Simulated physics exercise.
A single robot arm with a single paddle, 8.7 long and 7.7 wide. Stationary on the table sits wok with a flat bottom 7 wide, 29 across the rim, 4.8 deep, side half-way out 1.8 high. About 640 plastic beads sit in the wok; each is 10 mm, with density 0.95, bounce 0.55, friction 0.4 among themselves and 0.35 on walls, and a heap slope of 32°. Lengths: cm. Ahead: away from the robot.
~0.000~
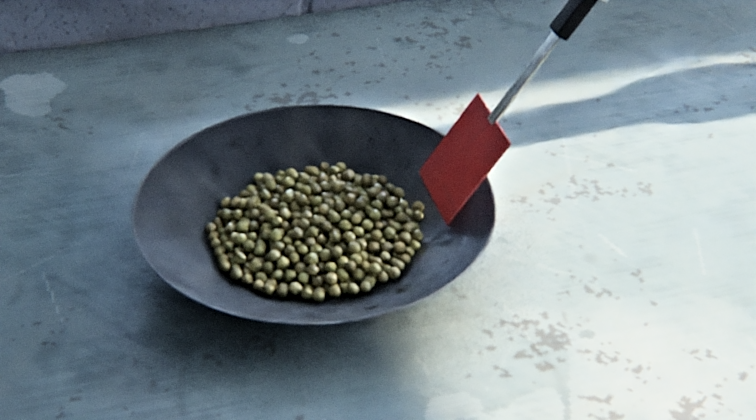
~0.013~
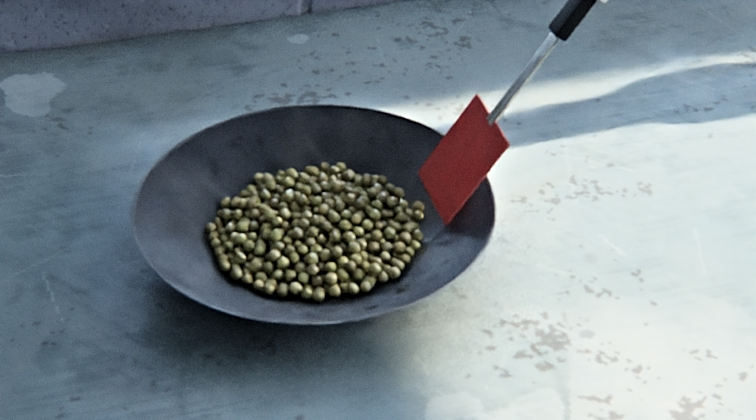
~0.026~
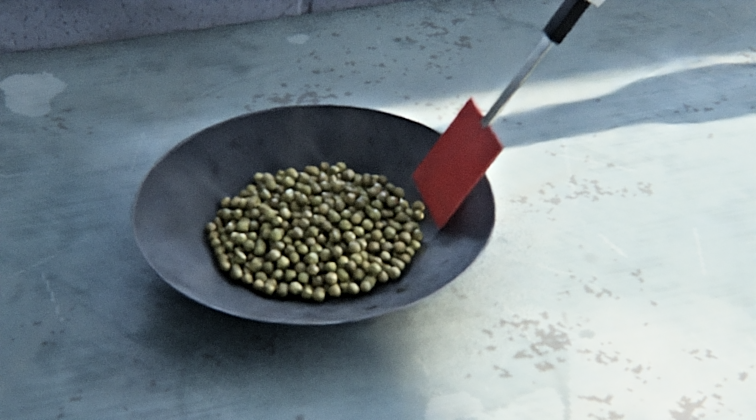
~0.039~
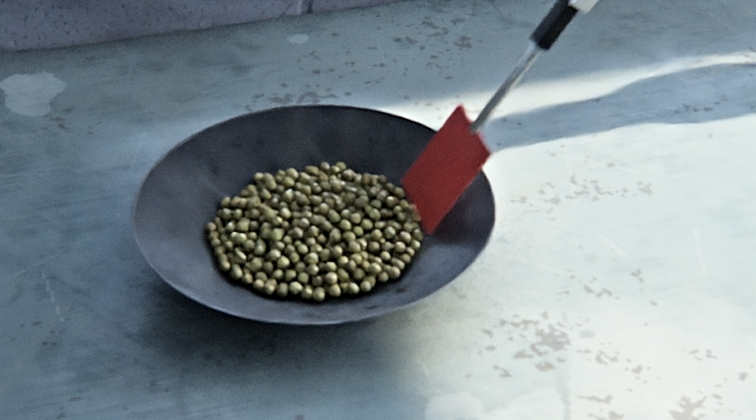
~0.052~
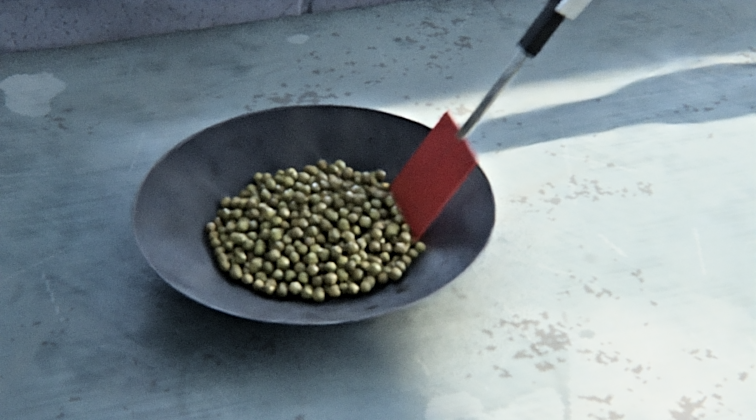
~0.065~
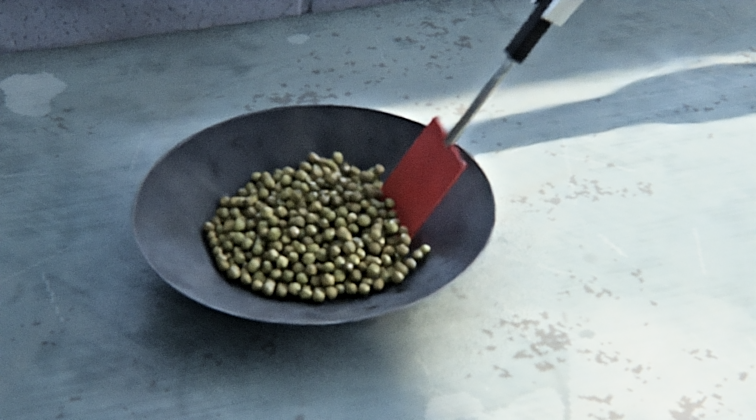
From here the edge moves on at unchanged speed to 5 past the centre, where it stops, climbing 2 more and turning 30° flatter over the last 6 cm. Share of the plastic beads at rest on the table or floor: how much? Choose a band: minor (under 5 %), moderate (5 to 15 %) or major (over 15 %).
Minor.
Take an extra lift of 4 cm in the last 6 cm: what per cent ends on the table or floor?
Roughly 5 per cent.
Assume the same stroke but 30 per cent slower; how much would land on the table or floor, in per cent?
I'd reckon close to 0 per cent.
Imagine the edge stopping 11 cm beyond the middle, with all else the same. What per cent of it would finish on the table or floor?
Then roughly 40 percent would finish on the table or floor.
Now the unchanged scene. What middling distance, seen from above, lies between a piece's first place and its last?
Distance: Around 5 cm.
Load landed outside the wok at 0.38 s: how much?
Fraction noted: Close to 0 per cent.
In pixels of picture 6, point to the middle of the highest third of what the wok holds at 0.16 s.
(274, 222).
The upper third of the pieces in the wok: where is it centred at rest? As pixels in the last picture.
I'd put it close to (206, 230).
After 0.11 s, sloping 55°, highest piece 5 above the table; 635 in the wok.
After 0.16 s, sloping 43°, highest piece 5 above the table; 635 in the wok.
After 0.38 s, sloping 25°, highest piece 6 above the table; 629 in the wok, 3 on the table or floor, 3 on the blade or in flight.
After 1.43 s, sloping 25°, highest piece 6 above the table; 629 in the wok, 6 on the table or floor.
At rest, 629 in the wok, 6 on the table or floor. That is 1 % on the table or floor.
